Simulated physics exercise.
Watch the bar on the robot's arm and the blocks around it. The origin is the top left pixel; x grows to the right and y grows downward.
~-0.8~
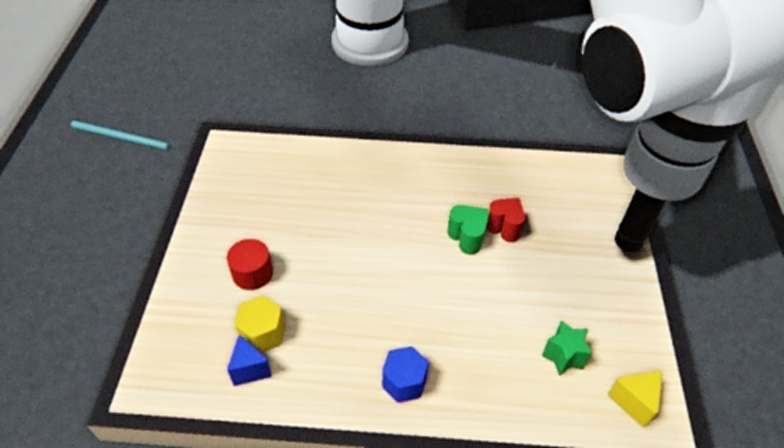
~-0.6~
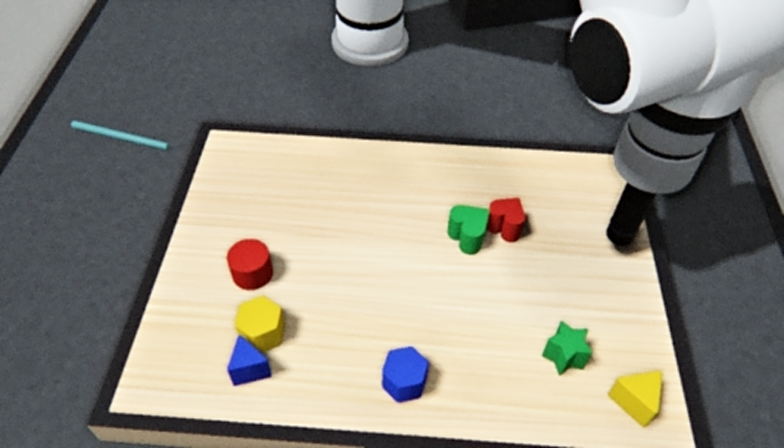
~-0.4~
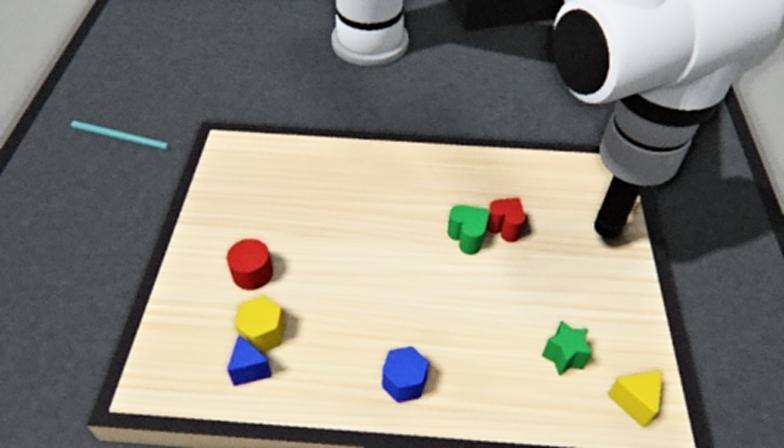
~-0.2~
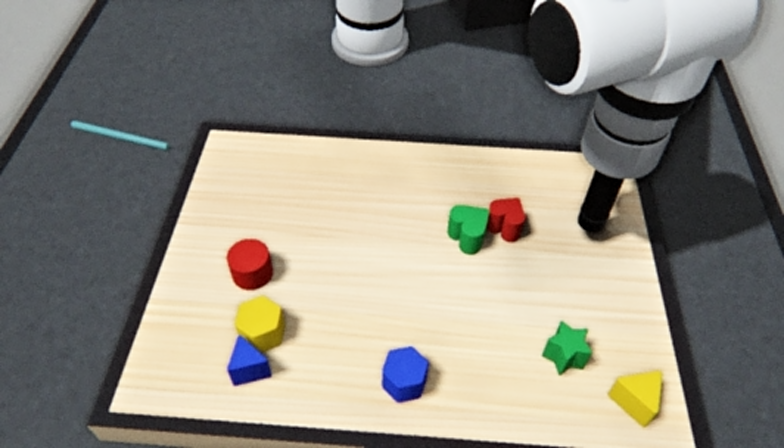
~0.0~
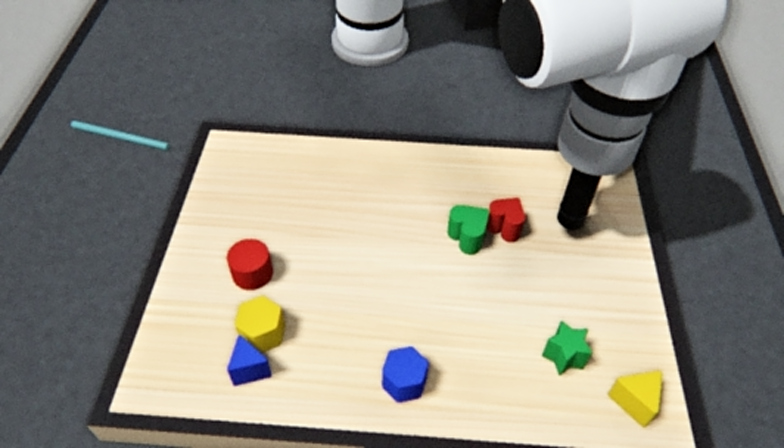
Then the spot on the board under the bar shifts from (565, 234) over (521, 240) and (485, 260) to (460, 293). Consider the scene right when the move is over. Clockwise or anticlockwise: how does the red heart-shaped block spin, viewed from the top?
Short answer: Clockwise.
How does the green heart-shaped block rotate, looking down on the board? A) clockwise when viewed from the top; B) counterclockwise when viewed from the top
The answer is B.
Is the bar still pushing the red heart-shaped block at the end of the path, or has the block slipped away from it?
In the end it is beside or behind the bar.
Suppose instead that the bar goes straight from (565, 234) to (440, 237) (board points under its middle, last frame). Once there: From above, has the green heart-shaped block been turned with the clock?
Final answer: No.
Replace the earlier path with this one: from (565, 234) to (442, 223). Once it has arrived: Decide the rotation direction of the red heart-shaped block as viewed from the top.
Seen from overhead, it turns clockwise.
What follows on the original path. One third of the way, bar (525, 226); red heart-shaped block (500, 208), turned 25° clockwise.
Two thirds of the way, bar (487, 247); green heart-shaped block (464, 216), turned 25° anticlockwise; red heart-shaped block (493, 207), turned 55° clockwise.
At the end, bar (462, 279); green heart-shaped block (464, 216), turned 25° anticlockwise; red heart-shaped block (493, 207), turned 55° clockwise.
